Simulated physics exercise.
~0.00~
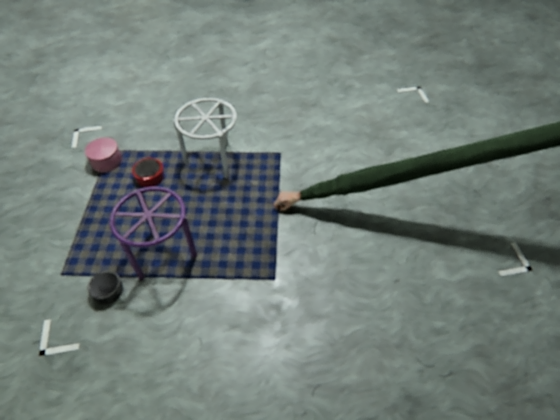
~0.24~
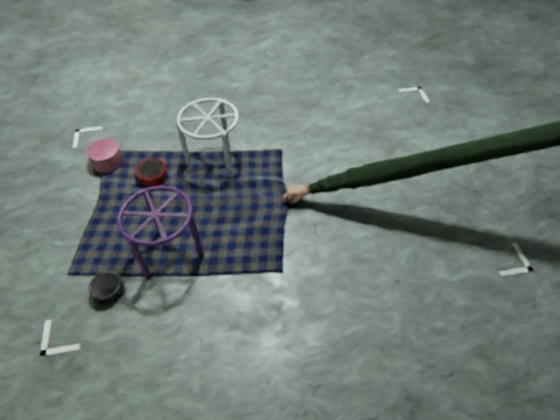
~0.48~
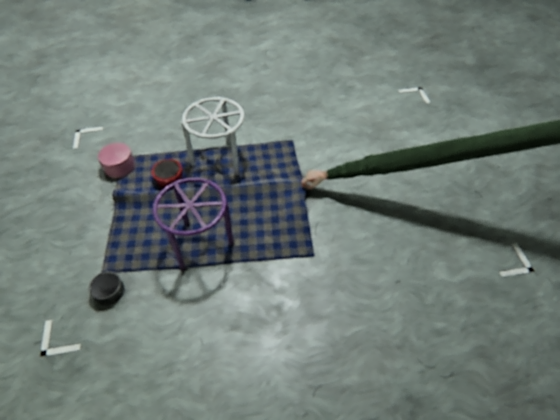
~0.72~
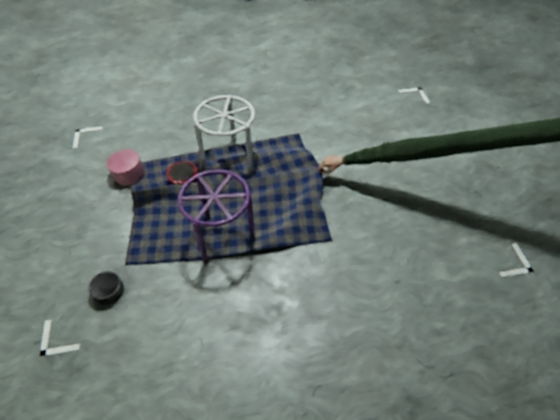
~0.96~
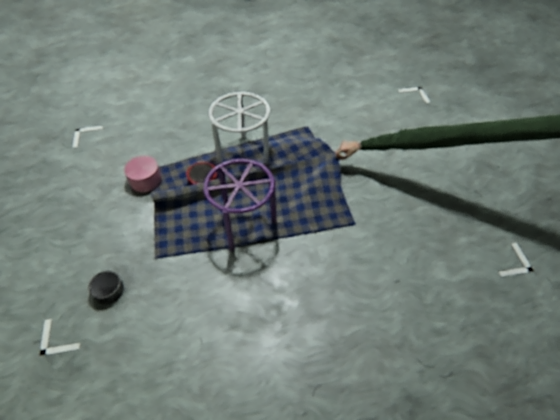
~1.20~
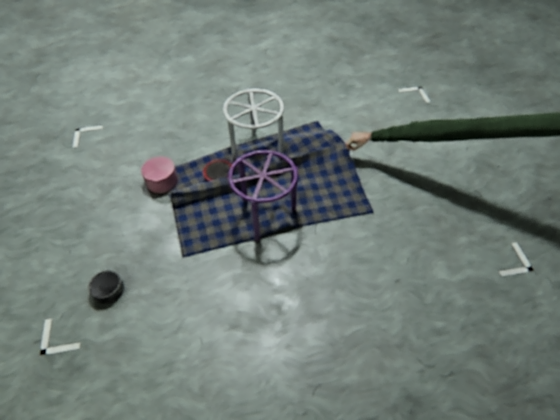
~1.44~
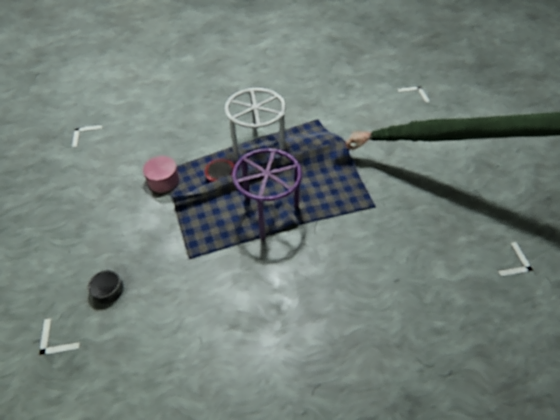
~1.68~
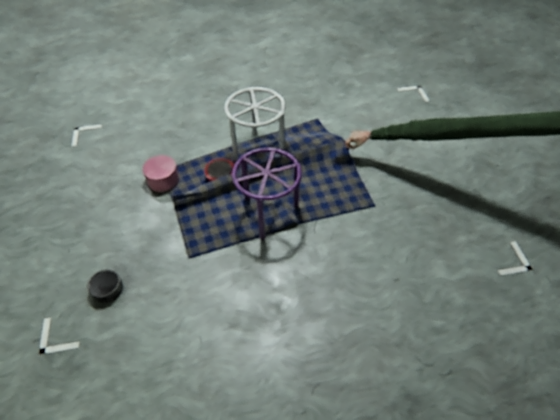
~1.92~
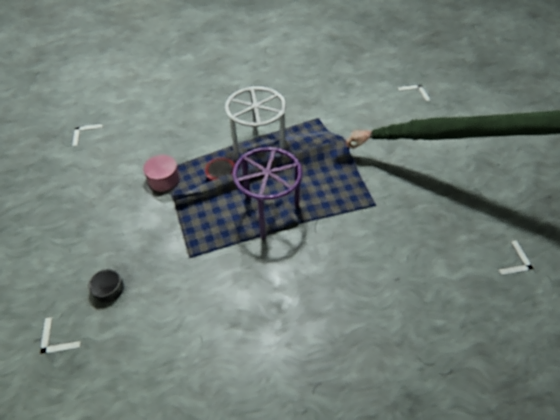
In the video, a hand drags a checked mat rightward and slightly upward across a gray floor, carrying white and purple stools and a red pot, while a pink tub also shifts. The mat stops, held by the hand, with the black bin left behind.
